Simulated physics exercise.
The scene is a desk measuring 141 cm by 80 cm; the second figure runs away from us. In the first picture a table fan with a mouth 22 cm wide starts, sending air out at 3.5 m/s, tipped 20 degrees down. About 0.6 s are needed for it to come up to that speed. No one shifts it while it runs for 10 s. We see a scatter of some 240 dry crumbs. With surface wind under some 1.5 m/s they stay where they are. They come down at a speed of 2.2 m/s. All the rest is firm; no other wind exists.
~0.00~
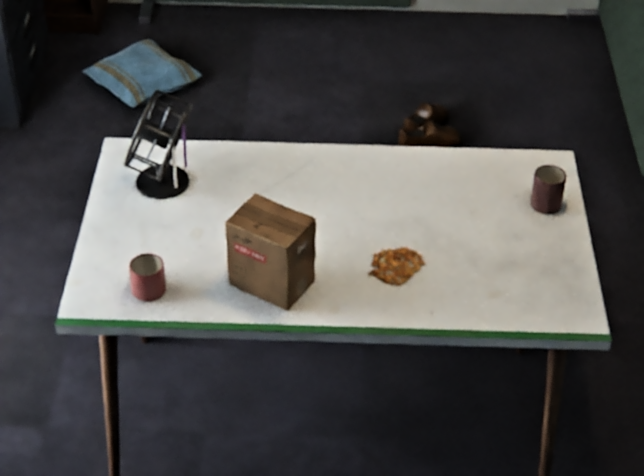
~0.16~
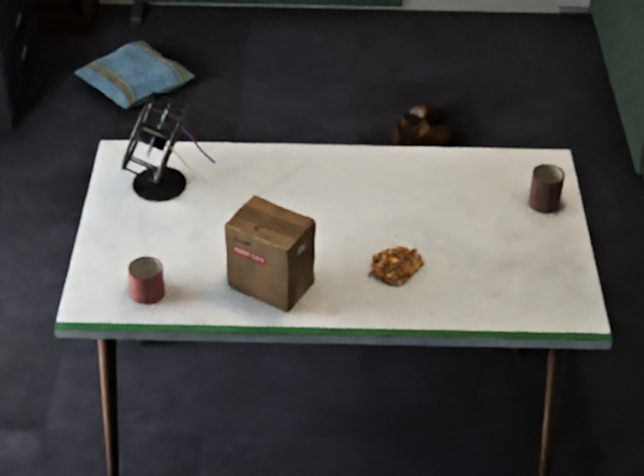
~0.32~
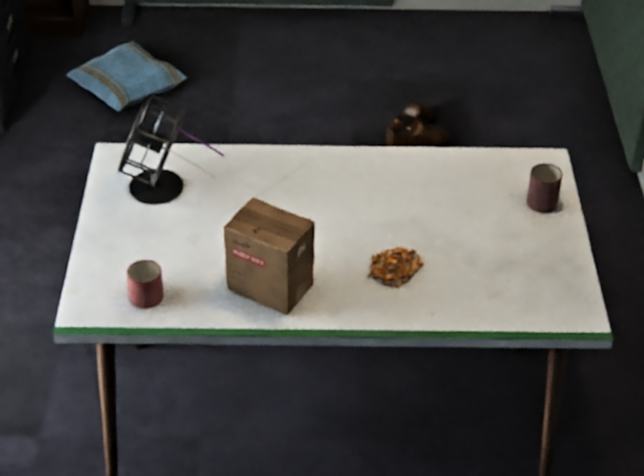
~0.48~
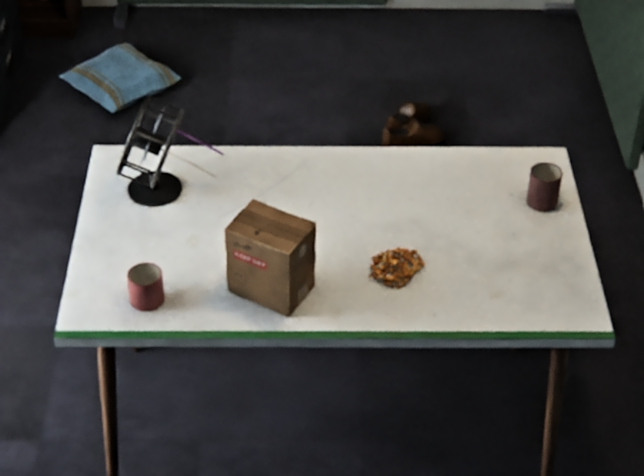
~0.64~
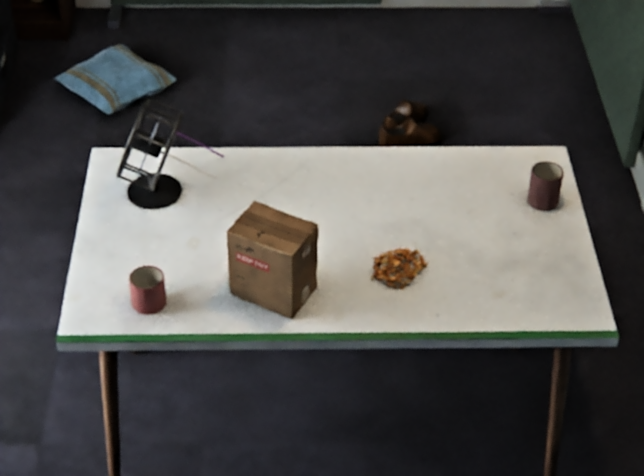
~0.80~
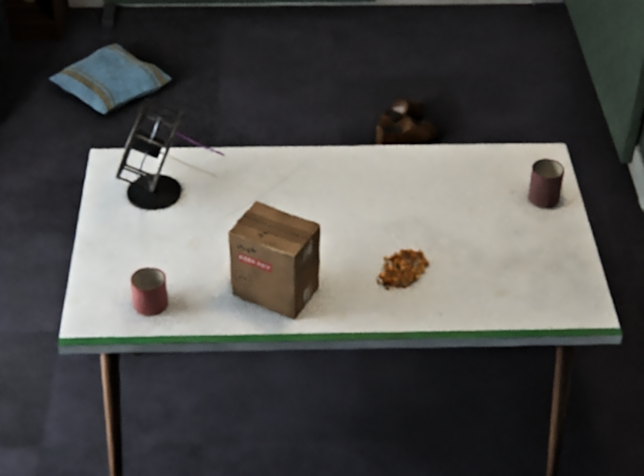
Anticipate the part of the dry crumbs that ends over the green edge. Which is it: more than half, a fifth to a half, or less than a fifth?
My guess: More than half.
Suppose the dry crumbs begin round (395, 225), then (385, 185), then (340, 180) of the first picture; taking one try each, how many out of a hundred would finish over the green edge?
First try near 0 %, second near 0 %, third near 0 %.
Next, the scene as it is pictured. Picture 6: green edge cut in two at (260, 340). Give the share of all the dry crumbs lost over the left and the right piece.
0 % left and 70 % right.
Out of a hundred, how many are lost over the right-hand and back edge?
Roughly 30 per cent at the right-hand edge and 0 per cent at the back edge.
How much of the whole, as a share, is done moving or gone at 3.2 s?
Estimated share: Near 100 %.
After 2.0 s, 70 % are over the green edge; 100 % have settled or left.
After 3.2 s, 70 % are over the green edge; 100 % have settled or left.
After 5.5 s, 70 % are over the green edge; 100 % have settled or left.
After 10.0 s, at the end, 70 % are over the green edge.
